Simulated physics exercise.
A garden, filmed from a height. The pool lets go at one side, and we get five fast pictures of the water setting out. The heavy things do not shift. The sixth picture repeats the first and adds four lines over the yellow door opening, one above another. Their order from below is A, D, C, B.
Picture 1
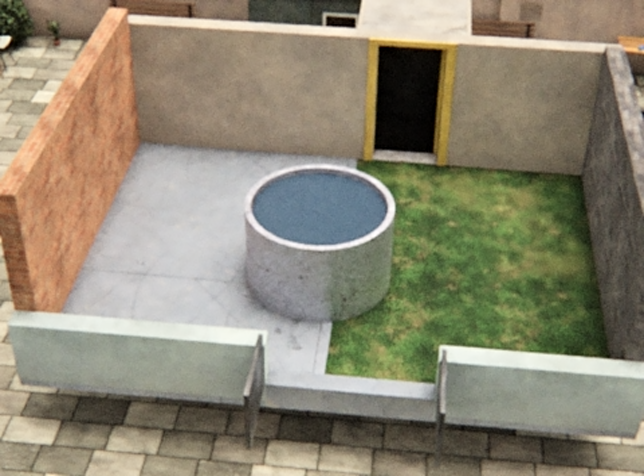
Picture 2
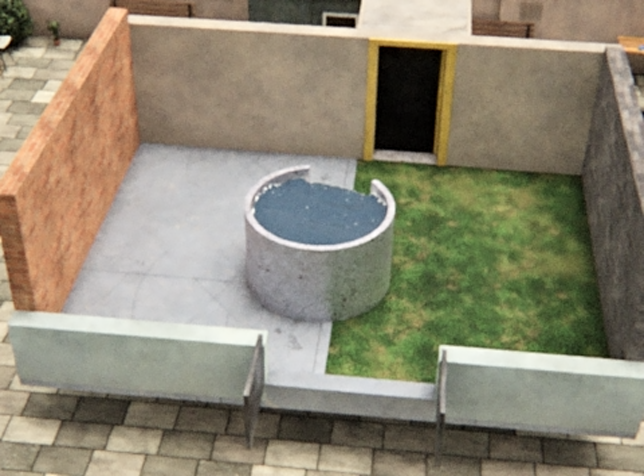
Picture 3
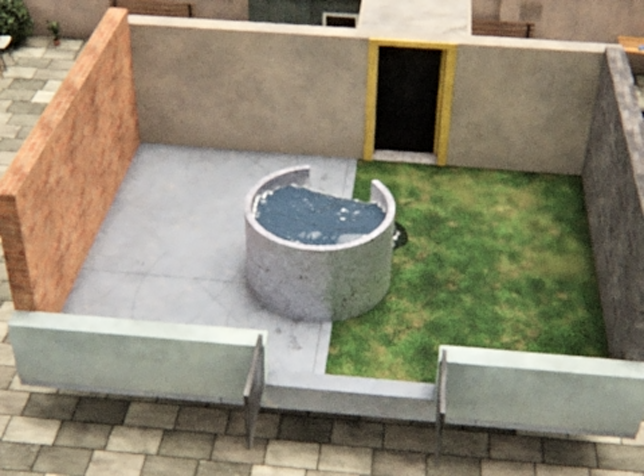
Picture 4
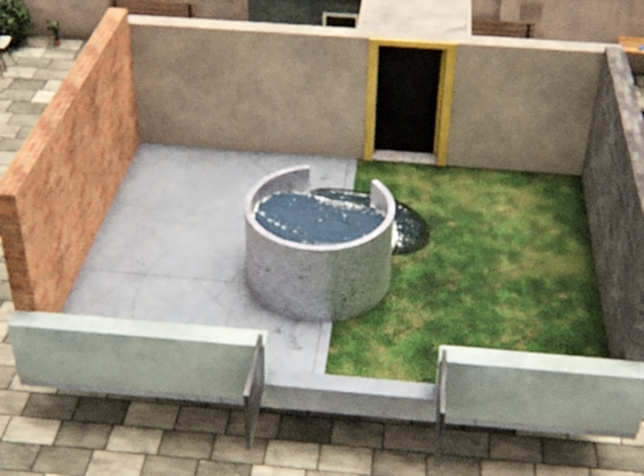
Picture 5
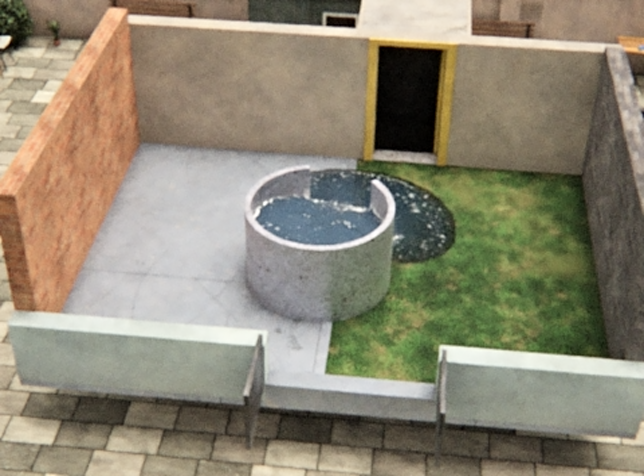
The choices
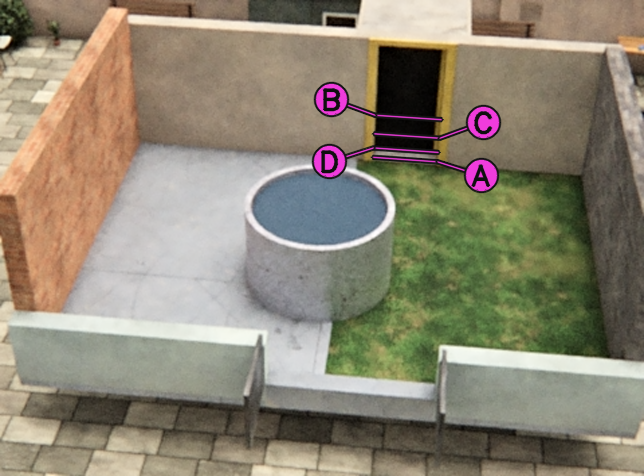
Water sits still in a round stone pool at the centre of a walled yard, half paving and half grass, until a gap opens in the rim's far side. The surface ripples and drops as water pours out behind the pool, then spreads in a dark, glinting patch across the grass toward the yellow doorway.
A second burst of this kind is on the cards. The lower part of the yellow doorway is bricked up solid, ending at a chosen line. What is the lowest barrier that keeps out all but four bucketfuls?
It is C.
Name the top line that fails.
That would be D.
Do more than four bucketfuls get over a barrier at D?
Yes, that goes wrong.
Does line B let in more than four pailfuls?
No, not at all.
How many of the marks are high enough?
Two.
On the marked copy, A at (405, 159); B at (408, 117); C at (406, 136); D at (405, 150); from the bottom up A, D, C, B.
For line A, dozens of bucketfuls pour in.
For line B, nothing gets over.
For line C, nothing gets over.
For line D, about 9 bucketfuls get in.
